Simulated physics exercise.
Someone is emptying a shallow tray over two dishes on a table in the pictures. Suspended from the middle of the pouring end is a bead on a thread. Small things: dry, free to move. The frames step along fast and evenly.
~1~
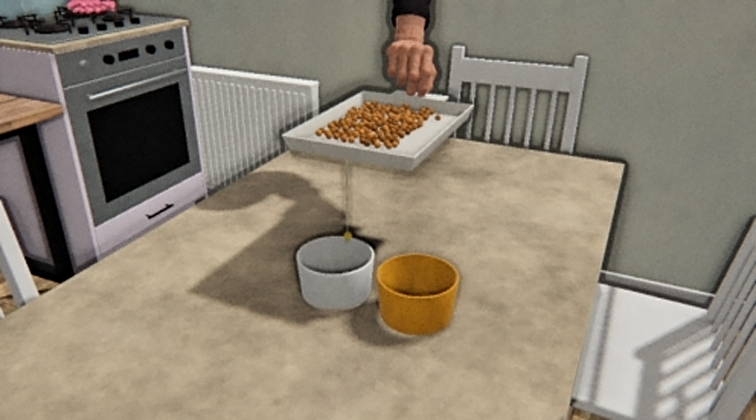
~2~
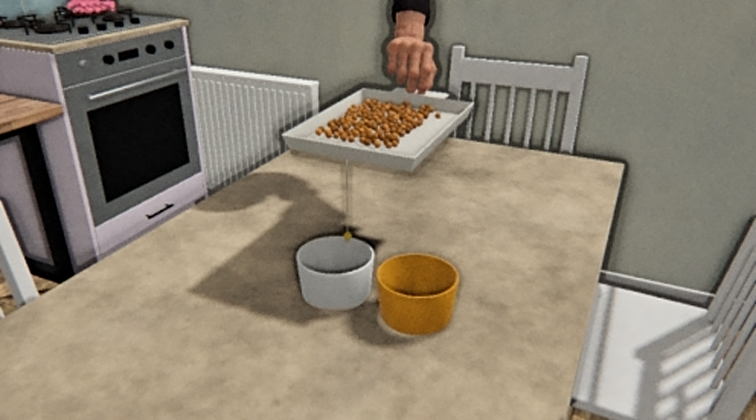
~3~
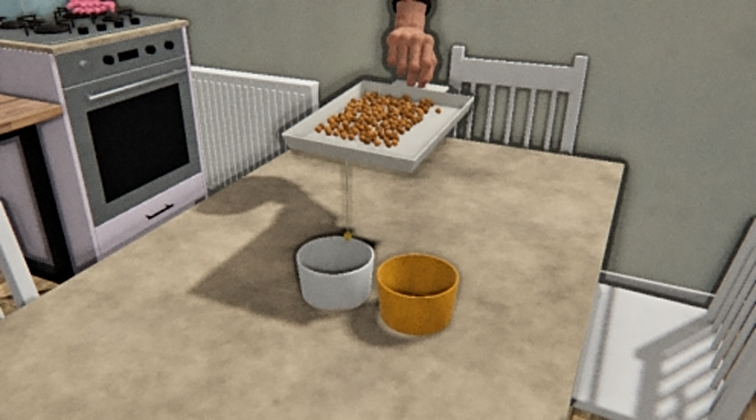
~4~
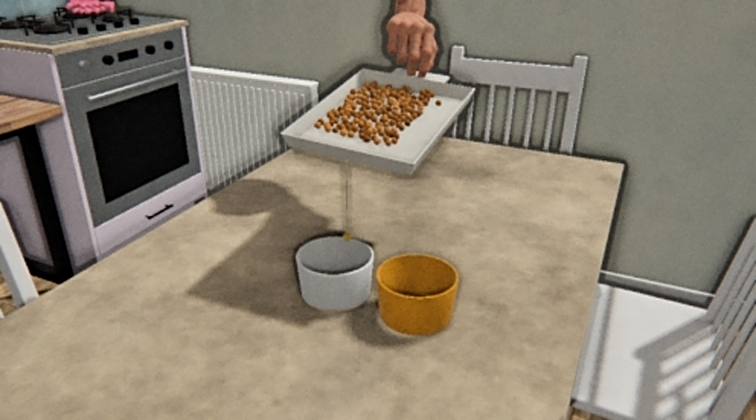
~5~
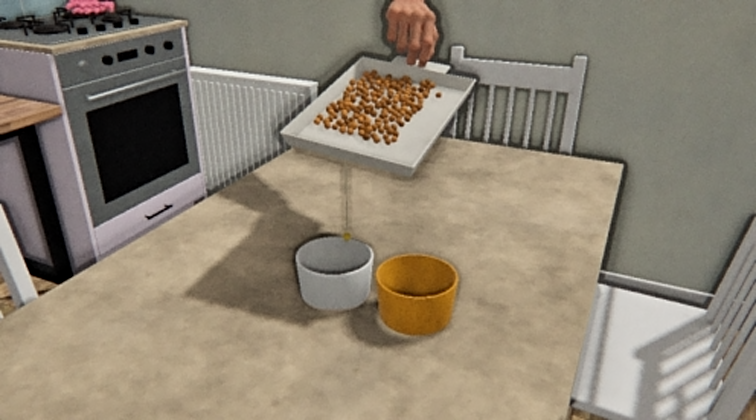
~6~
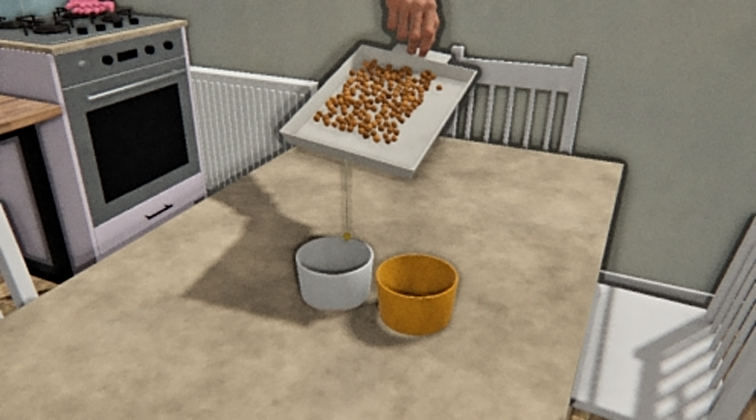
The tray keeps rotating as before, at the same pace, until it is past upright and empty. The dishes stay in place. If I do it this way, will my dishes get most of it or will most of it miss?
By the end, the dishes are holding most of the load, I'd say.
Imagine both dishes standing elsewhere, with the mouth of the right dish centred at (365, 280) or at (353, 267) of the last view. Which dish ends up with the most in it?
The one at right the first time, the one at right the second.
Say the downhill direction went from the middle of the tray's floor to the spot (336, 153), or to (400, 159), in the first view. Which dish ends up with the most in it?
Result of try 1 is the left side, of try 2 the right side.
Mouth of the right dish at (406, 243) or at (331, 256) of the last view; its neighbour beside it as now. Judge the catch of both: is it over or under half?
Well, a minority share the first time and a minority share the next.
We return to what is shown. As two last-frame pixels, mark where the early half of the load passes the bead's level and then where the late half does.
Half one: (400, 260), half two: (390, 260).
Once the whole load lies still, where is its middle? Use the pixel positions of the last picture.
I'd place the middle at about (405, 309).
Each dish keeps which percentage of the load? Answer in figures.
Per hundred pieces: Left dish roughly 10, right dish roughly 70.
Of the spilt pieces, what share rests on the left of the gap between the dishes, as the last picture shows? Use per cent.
It comes to near 60 percent of the spill.
Soon, tray tipped steeply; nearly all on the tray; a stray few in the right dish; a small part in the air.
A while on, tray tipped past a quarter turn; about half on the tray; about a quarter in the right dish; a small part in the left dish; a small part outside both; a small part in the air.
Towards the end, tray tipped past a quarter turn; about two thirds in the right dish; a small part in the left dish; about a quarter outside both.
Finally, tray tipped past a quarter turn; about two thirds in the right dish; a small part in the left dish; about a quarter outside both.
